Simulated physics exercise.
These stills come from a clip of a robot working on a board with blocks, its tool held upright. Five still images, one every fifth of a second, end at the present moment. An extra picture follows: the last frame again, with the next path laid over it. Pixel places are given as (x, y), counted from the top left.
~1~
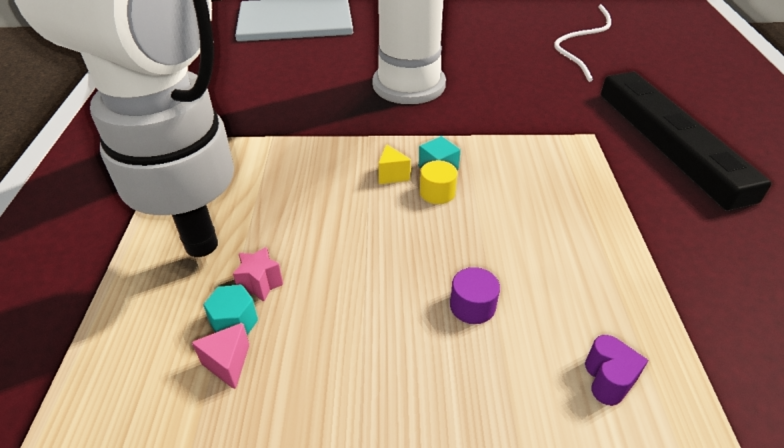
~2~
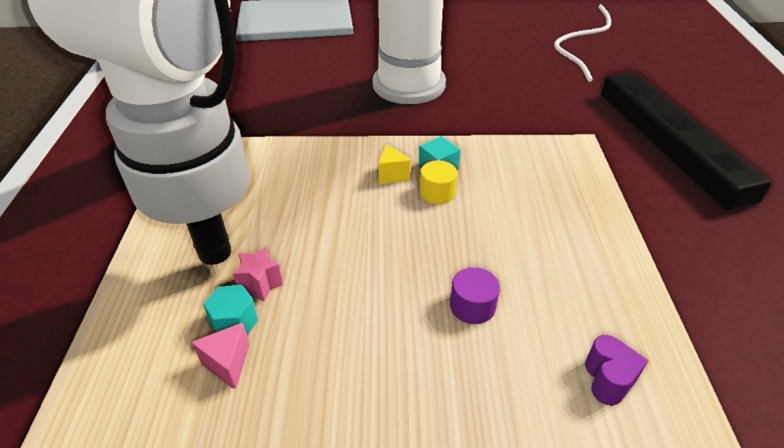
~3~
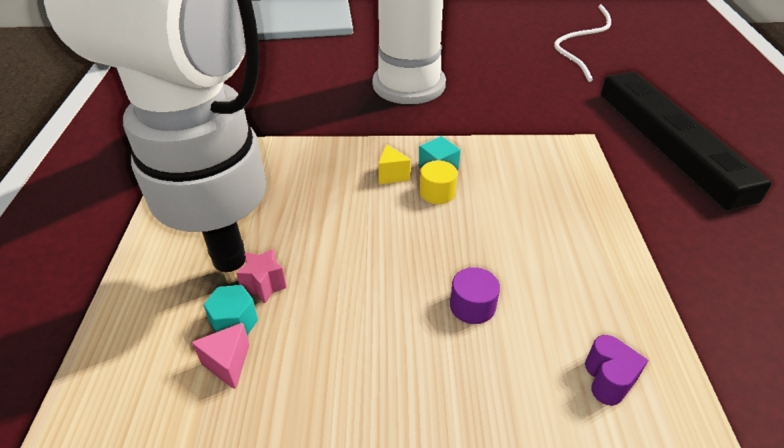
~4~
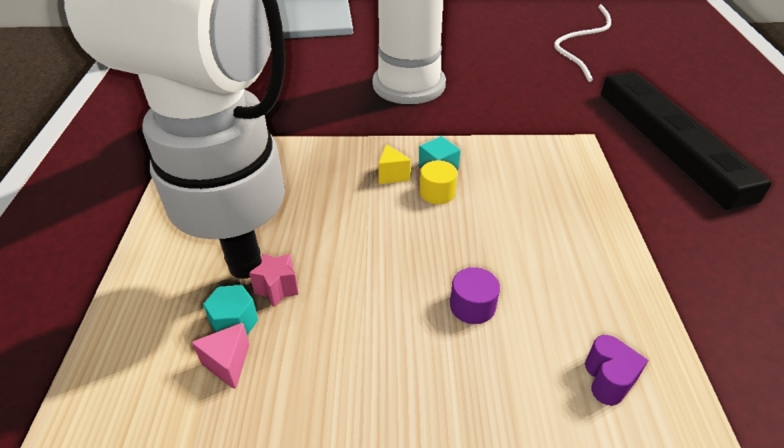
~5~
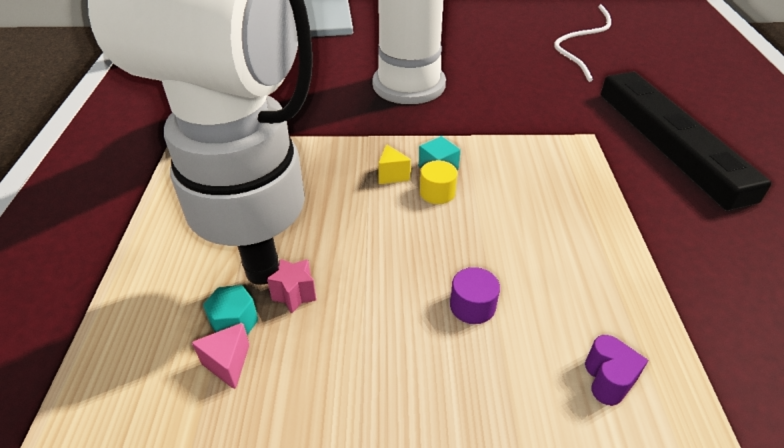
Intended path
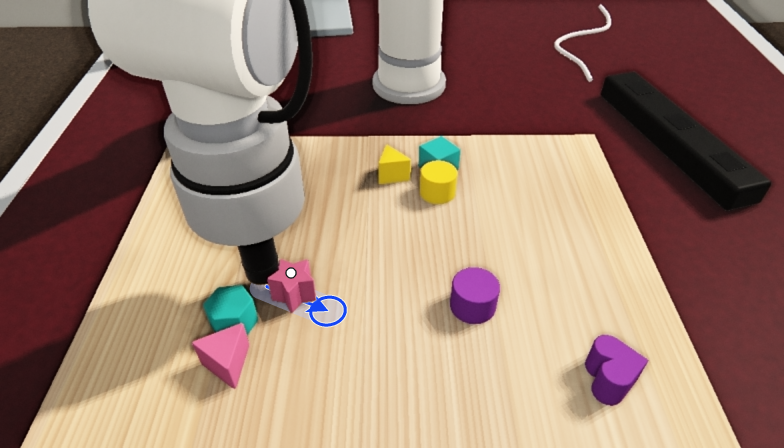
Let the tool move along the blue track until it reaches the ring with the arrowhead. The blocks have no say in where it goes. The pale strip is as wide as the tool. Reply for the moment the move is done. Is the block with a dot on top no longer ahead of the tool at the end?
I expect not.
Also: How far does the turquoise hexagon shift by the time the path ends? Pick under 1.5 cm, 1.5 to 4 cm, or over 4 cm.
The answer here is less than 1.5 cm.
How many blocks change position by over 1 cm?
My answer is one.
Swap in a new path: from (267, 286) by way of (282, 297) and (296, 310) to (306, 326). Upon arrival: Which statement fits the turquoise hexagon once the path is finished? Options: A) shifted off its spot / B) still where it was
Answer: B.
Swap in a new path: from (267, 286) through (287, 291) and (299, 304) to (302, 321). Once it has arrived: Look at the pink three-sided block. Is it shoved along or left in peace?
Stays where it is.
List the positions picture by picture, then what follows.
The first frame shows tool tip (202, 247); block tops, turquoise hexagon (227, 301); pink star block (255, 263).
The second frame shows tool (216, 254); blocks unchanged.
The third frame shows tool (230, 261); pink star block (259, 264).
The fourth frame shows tool (246, 267); pink star block (273, 267).
The fifth frame shows tool (263, 273); turquoise hexagon (227, 301); pink star block (291, 273).
Path on the board, straight from (267, 286) to (328, 311); the dot is on the pink star block.
On the path given first. Halfway along, tool (294, 285); pink star block (323, 285).
At the end, tool (326, 298); turquoise hexagon in place; pink star block (358, 297).
